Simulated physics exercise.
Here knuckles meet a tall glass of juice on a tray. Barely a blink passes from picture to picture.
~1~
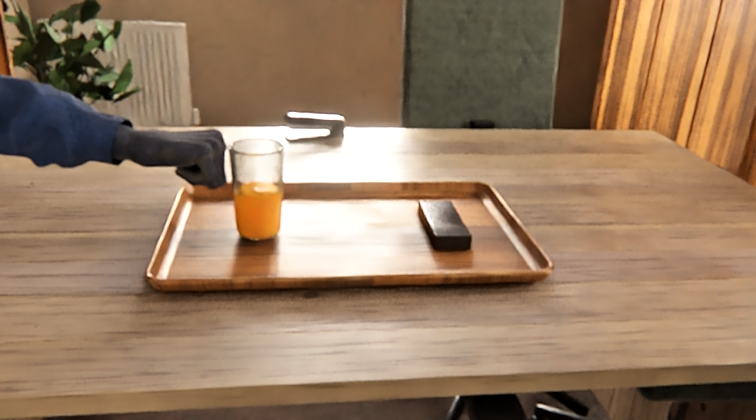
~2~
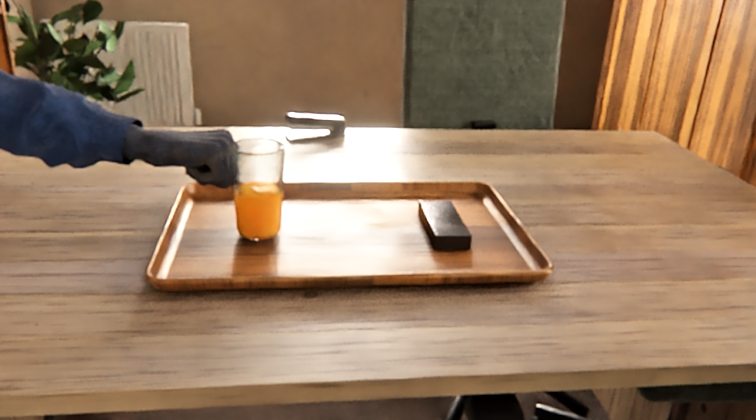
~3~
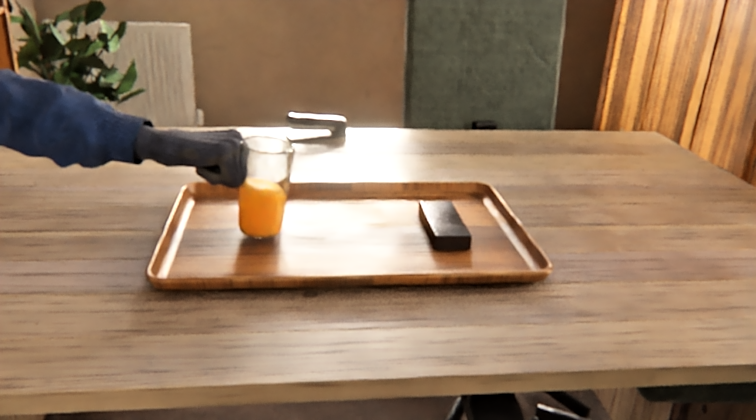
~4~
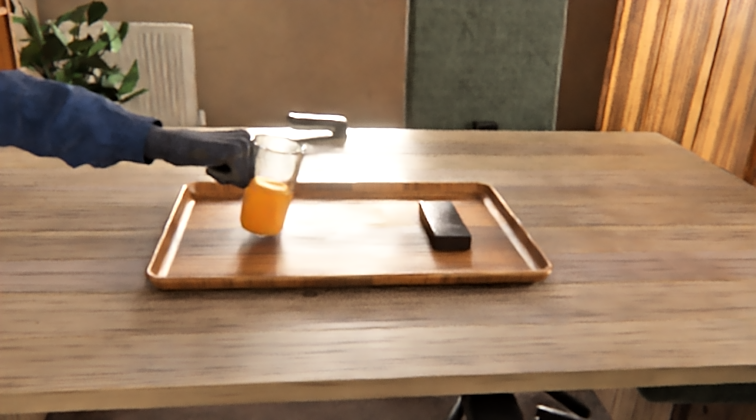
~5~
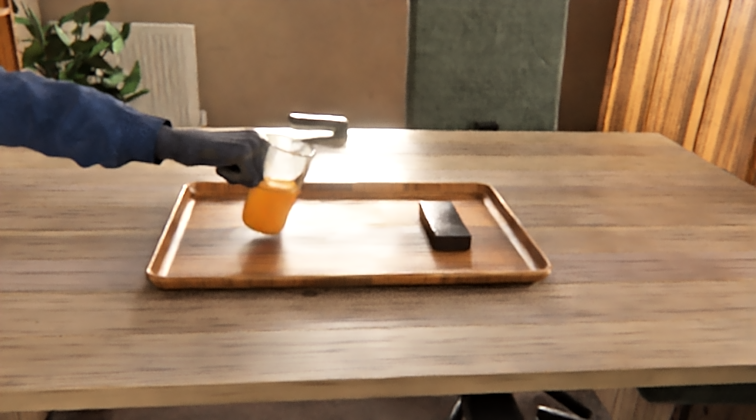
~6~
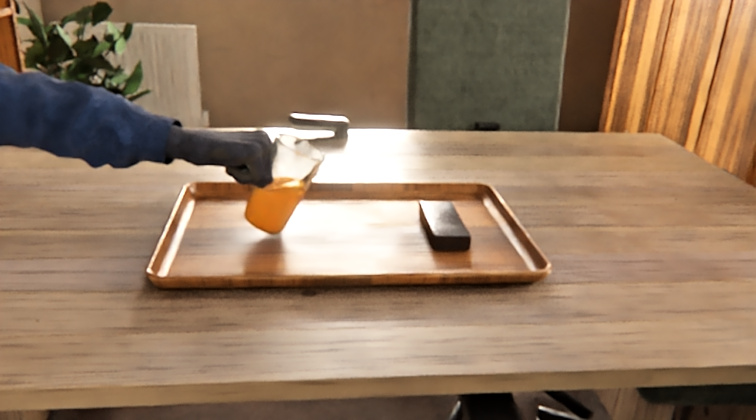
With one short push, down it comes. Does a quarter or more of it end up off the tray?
No, under a quarter leaves the tray.
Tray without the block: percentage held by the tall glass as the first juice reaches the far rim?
Around 50 percent.
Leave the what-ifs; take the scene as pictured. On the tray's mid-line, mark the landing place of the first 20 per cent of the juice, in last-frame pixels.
(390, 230).
A moment on, the tall glass is falling and 100 per cent is in the glass, 0 on the tray and 0 above or beyond its rim.
Next, the tall glass lies on its side and 90 per cent is in the glass, 8 on the tray and 2 above or beyond its rim.
Then the tall glass lies on its side and 48 per cent is in the glass, 36 on the tray and 16 above or beyond its rim.
Later the tall glass lies on its side and 24 per cent is in the glass, 71 on the tray and 5 above or beyond its rim.
At rest 98 per cent is held by tray and glass, 2 is off the tray.
